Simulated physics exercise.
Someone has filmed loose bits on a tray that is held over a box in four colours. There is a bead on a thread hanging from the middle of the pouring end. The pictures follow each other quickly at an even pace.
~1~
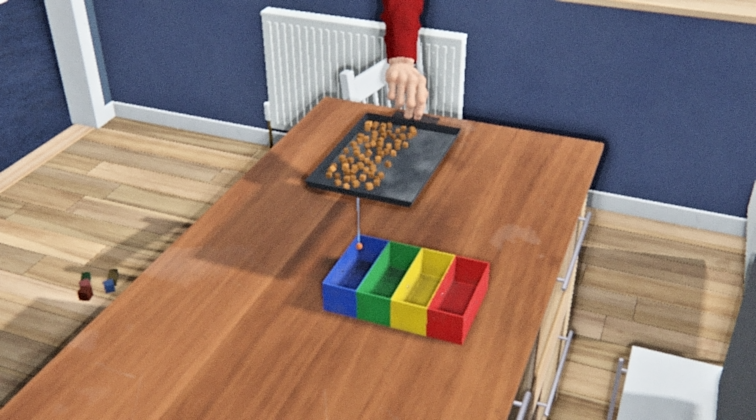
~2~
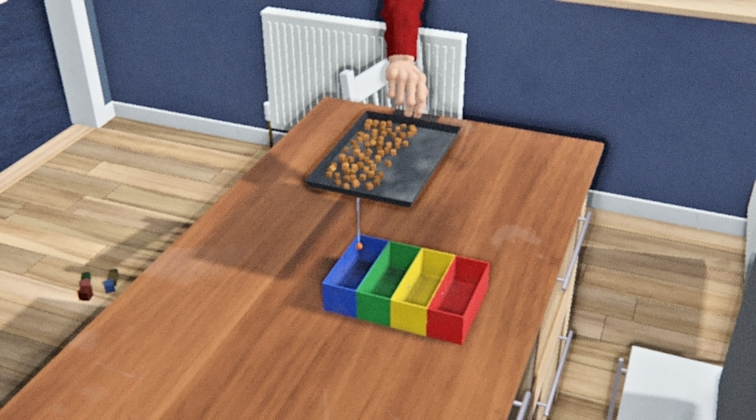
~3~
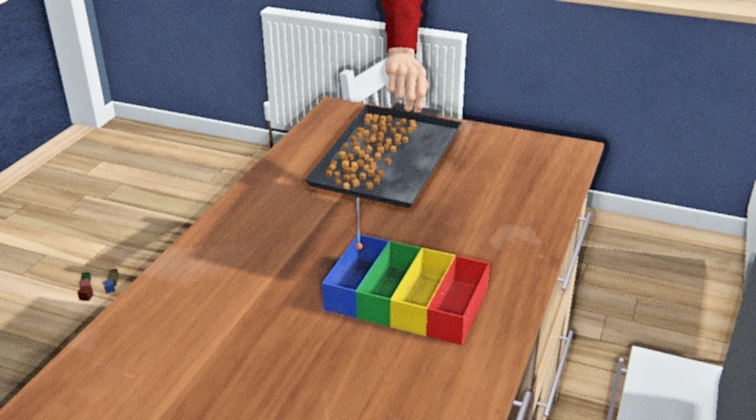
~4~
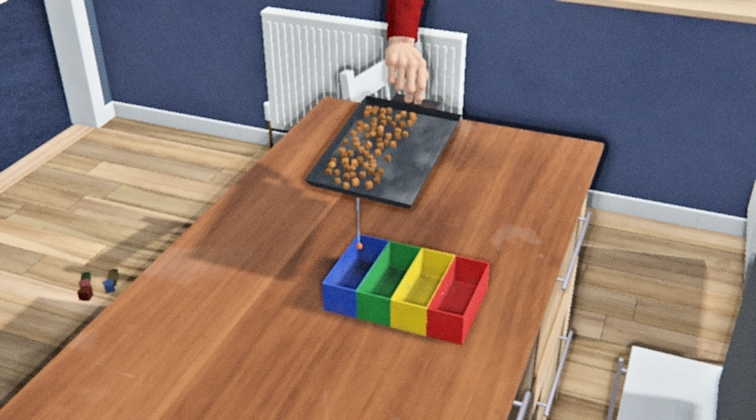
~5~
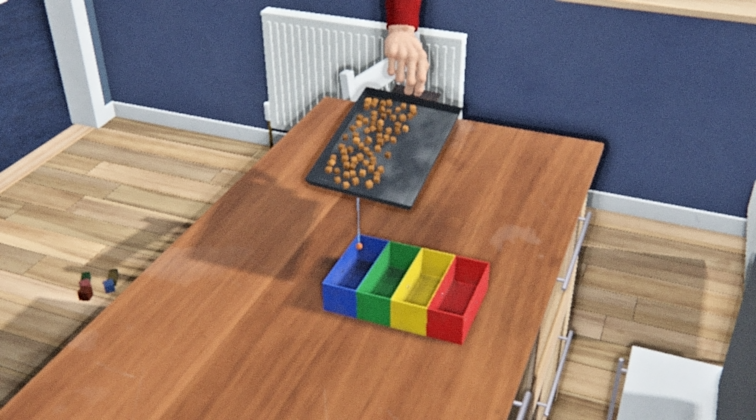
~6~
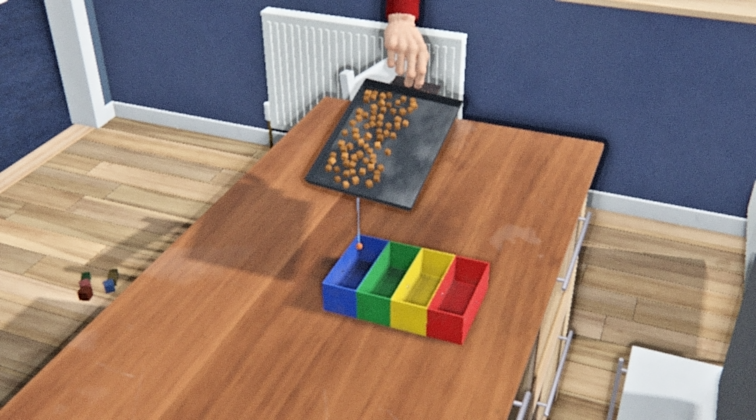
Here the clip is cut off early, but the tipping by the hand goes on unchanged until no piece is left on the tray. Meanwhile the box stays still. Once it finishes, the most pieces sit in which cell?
In the green cell.
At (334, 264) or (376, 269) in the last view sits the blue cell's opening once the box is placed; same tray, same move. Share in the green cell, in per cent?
Roughly 30 per cent, and 40 per cent.
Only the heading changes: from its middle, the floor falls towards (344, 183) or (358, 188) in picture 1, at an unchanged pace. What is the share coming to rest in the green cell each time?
I'd put it at some 0 % and then some 10 %.
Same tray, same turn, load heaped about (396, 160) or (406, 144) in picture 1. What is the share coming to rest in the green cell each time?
In order, about 40 and 40 in a hundred.
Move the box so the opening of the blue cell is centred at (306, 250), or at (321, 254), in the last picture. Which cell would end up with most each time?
The answer is the cell in red for the first try and the yellow cell for the second.
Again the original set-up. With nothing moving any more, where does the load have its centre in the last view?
Roughly at pixel (386, 300).
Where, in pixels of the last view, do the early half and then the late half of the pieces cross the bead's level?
The leading part at (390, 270), the rest of it at (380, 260).
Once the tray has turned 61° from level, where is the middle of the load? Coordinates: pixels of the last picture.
Close to (377, 190).
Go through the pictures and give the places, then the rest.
In the first picture, corners of the pouring end (309, 180) and (410, 200), level; middle of the load (368, 153), brown sugar cubes; bead on its thread (359, 246); blue cell (340, 298); green cell (374, 306); yellow cell (409, 315); red cell (445, 324).
In the second picture, corners of the pouring end (309, 179) and (410, 200), level; middle of the load (368, 152).
In the third picture, corners of the pouring end (309, 179) and (410, 201), tipped barely, lowest at the right corner; middle of the load (368, 149).
In the fourth picture, corners of the pouring end (309, 178) and (410, 202), tipped a little, lowest at the right corner; middle of the load (368, 145).
In the fifth picture, corners of the pouring end (309, 178) and (410, 204), tipped a little, lowest at the right corner; middle of the load (368, 141).
In the sixth picture, corners of the pouring end (309, 178) and (410, 205), tipped clearly, lowest at the right corner; middle of the load (368, 137); blue cell (340, 298); green cell (374, 306); yellow cell (409, 315); red cell (445, 324).
Just after the last frame, tray tipped steeply; the larger part on the tray; about a tenth falling or outside the box.
A moment on, tray tipped right over; roughly a quarter on the tray; roughly a quarter in the green cell; roughly a quarter in the yellow cell; about a tenth in the blue cell; roughly a quarter falling or outside the box.
Further on, tray tipped past a quarter turn; roughly half in the green cell; roughly a quarter in the blue cell; roughly a quarter in the yellow cell; just a few falling or outside the box.
When it is over, tray tipped past a quarter turn; roughly half in the green cell; roughly a quarter in the blue cell; roughly a quarter in the yellow cell; not one in the red cell; just a few outside the box.
